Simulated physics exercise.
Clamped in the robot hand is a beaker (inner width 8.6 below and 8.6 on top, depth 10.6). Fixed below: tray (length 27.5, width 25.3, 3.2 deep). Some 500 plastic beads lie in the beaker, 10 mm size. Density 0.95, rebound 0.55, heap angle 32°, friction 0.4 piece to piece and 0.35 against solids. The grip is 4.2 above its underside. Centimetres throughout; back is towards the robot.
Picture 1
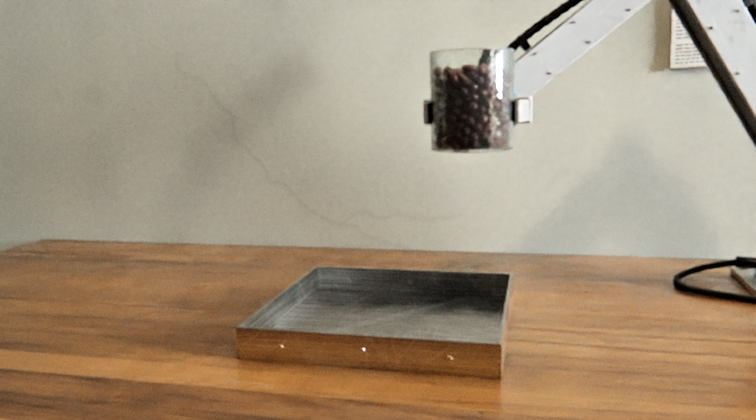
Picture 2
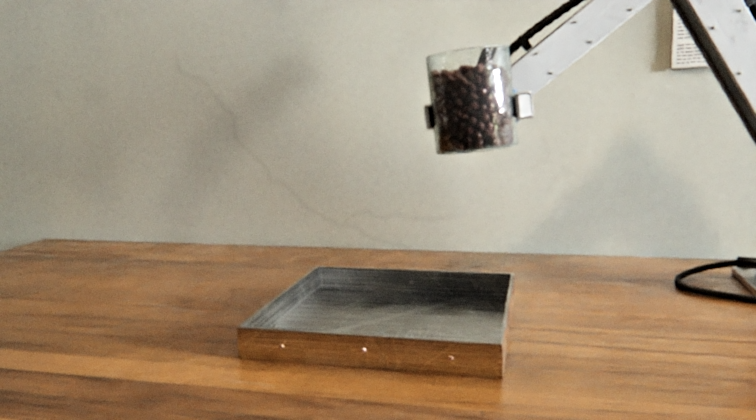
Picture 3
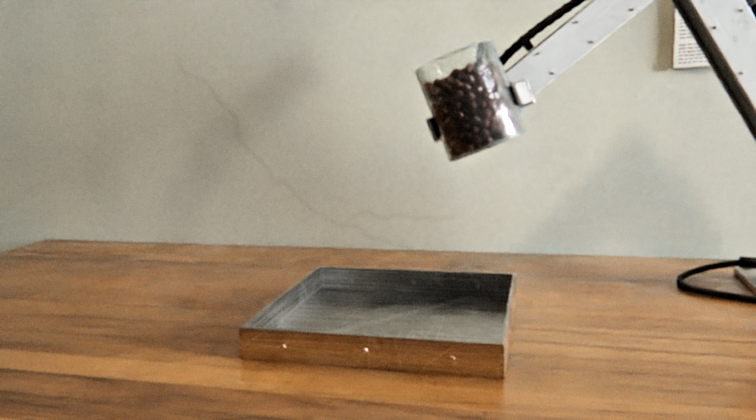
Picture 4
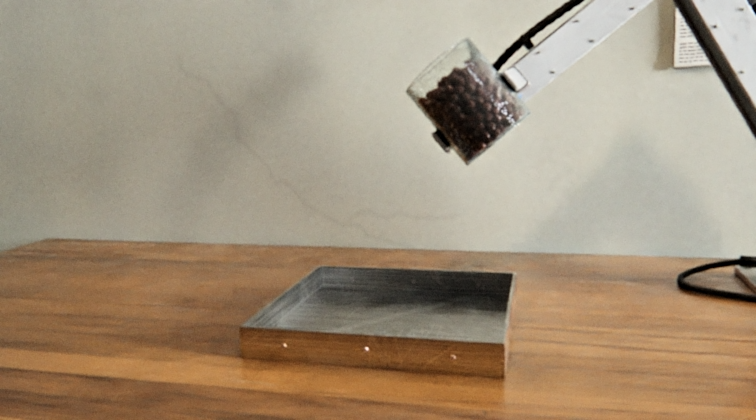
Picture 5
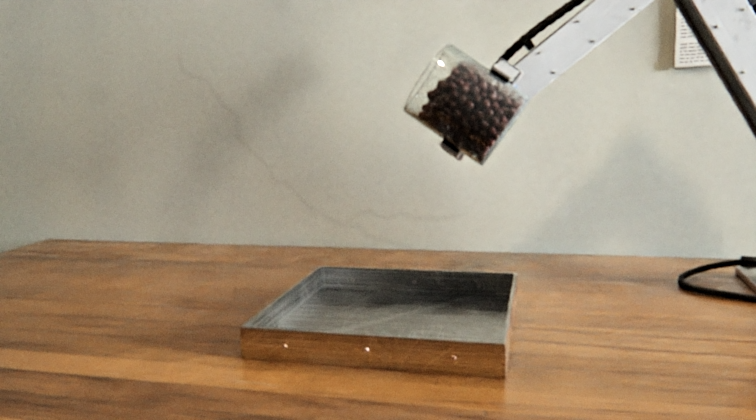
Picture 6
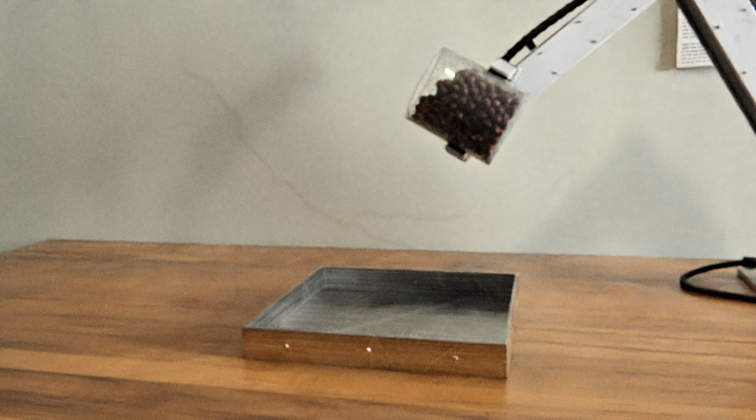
In the video, a robot arm holds a clear beaker of dark beads above a shallow metal tray on a wooden table, then tilts it steadily to the left until it leans steeply, the beads shifting inside.
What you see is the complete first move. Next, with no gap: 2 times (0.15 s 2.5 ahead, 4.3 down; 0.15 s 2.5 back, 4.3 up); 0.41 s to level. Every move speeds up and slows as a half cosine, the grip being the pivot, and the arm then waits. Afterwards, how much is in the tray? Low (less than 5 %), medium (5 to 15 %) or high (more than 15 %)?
A low share, less than 5 %, ends in the tray.
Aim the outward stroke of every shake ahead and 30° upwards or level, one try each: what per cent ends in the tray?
About 30 and 20 per cent.
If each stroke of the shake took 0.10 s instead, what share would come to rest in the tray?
It would be near 5 per cent.
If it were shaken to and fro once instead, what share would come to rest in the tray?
It would be near 0 per cent.
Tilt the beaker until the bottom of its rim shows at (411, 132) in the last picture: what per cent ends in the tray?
About 10 per cent.
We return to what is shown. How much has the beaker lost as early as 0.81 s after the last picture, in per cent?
Some 0 per cent.
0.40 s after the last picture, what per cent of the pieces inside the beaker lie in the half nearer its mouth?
Roughly 40 per cent.
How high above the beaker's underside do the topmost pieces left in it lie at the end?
Some 10.5 cm.
Then, 0.40 s after the last picture, tilted 60° forward, highest piece 26 above the table; 494 in the beaker, 5 in flight or on a rim.
Then, 0.81 s after the last picture, tilted 29° forward, highest piece 30 above the table; 489 in the beaker, 8 in the tray, 1 on the table or floor, 1 in flight or on a rim.
Then, 1.21 s after the last picture, level, highest piece 32 above the table; 489 in the beaker, 9 in the tray, 1 on the table or floor.
Then, 2.26 s after the last picture, level, highest piece 32 above the table; 489 in the beaker, 9 in the tray, 1 on the table or floor.
Final count, 489 in the beaker, 9 in the tray, 1 on the table or floor. That is 2 % in the tray.
